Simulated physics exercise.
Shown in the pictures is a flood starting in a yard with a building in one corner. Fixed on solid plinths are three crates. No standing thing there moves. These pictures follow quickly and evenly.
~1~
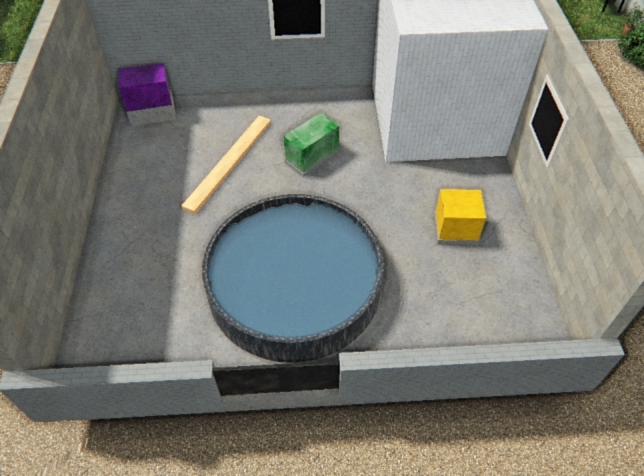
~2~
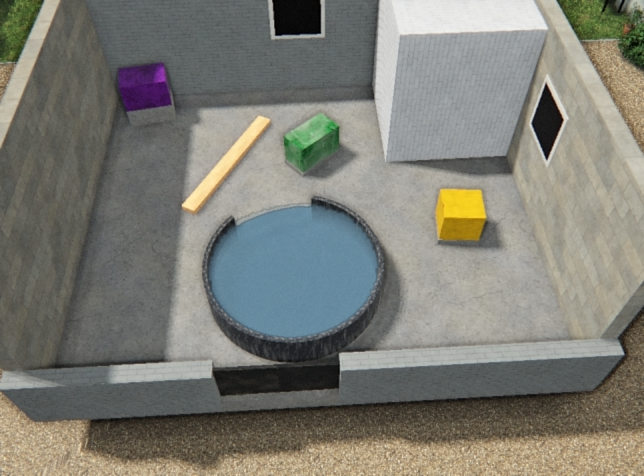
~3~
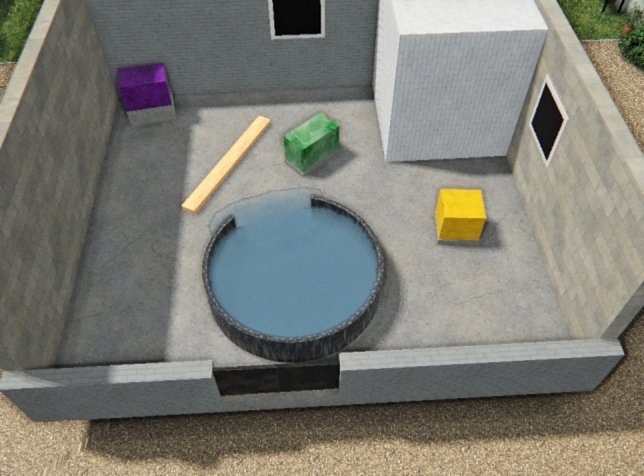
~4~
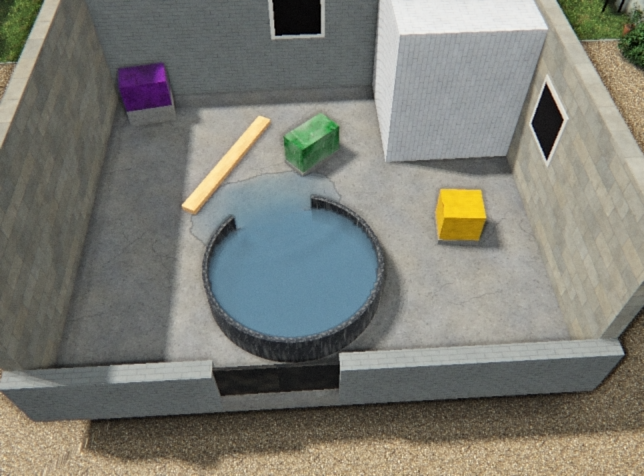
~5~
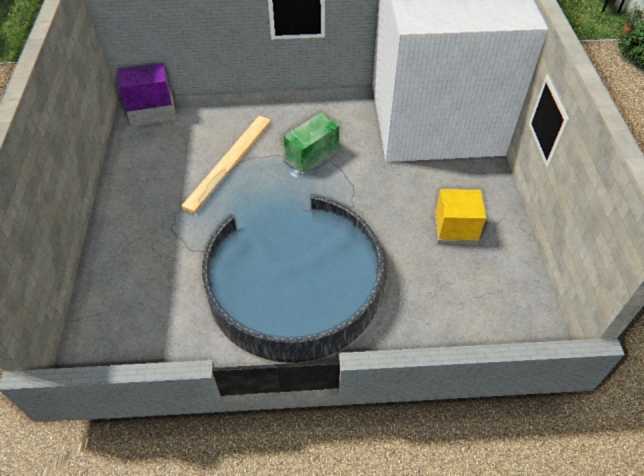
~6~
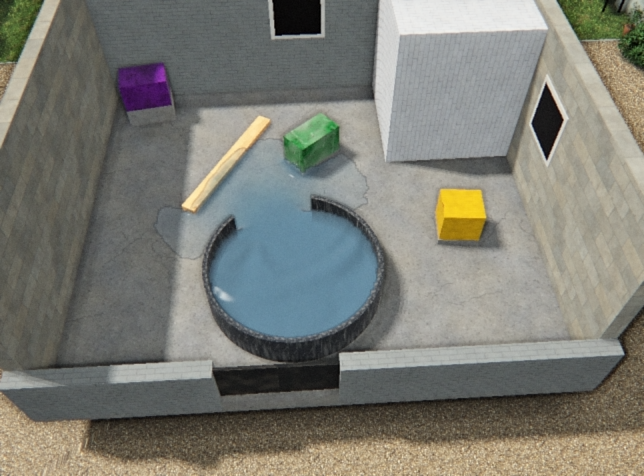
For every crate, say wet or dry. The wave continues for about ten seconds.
Yellow crate - dry; purple crate - dry; green crate - wet.
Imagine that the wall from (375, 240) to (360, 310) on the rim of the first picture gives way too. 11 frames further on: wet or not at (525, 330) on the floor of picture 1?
Inundated.
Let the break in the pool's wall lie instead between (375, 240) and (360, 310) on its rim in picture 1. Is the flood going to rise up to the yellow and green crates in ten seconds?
Note - yellow goes wet, green goes wet.
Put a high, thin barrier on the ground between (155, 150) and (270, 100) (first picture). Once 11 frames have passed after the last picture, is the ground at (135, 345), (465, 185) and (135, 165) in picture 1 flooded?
First unwetted, then unwetted, then inundated.
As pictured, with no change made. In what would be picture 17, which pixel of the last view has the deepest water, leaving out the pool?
I'd say near (243, 167).
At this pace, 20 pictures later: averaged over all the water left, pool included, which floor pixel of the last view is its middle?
Around pixel (265, 204) of the last picture.
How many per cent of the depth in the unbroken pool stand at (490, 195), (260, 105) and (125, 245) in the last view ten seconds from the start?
Estimated readings in sequence: 4, 12, 14 percent.
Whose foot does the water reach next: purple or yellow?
That one is the crate marked purple.
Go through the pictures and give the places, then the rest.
The first picture shows still water in the round tank at (293, 264).
In the second picture, the front is at a hidden place, out from the gap on the round tank's far side.
In the third picture, the front is at (215, 225), out from the gap on the round tank's far side.
In the fourth picture, water pours out on the round tank's far side and has run to (202, 207).
In the fifth picture, water pours out on the round tank's far side and has run to (326, 165).
In the sixth picture, water pours out on the round tank's far side and has run to (256, 143).
A moment on, water covers 20 % of the floor; the yellow crate not reached, the purple crate not reached, the green crate water round its plinth.
Next, water covers 45 % of the floor; the yellow crate not reached, the purple crate water round its plinth, the green crate water round its plinth.
Then, water covers 55 % of the floor; the yellow crate water round its plinth, the purple crate water round its plinth, the green crate water round its plinth.
Later, water covers 70 % of the floor; the yellow crate water round its plinth, the purple crate water round its plinth, the green crate water round its plinth.
In the end, water covers 95 % of the floor; the yellow crate stayed above the water, the purple crate stayed above the water, the green crate was topped.
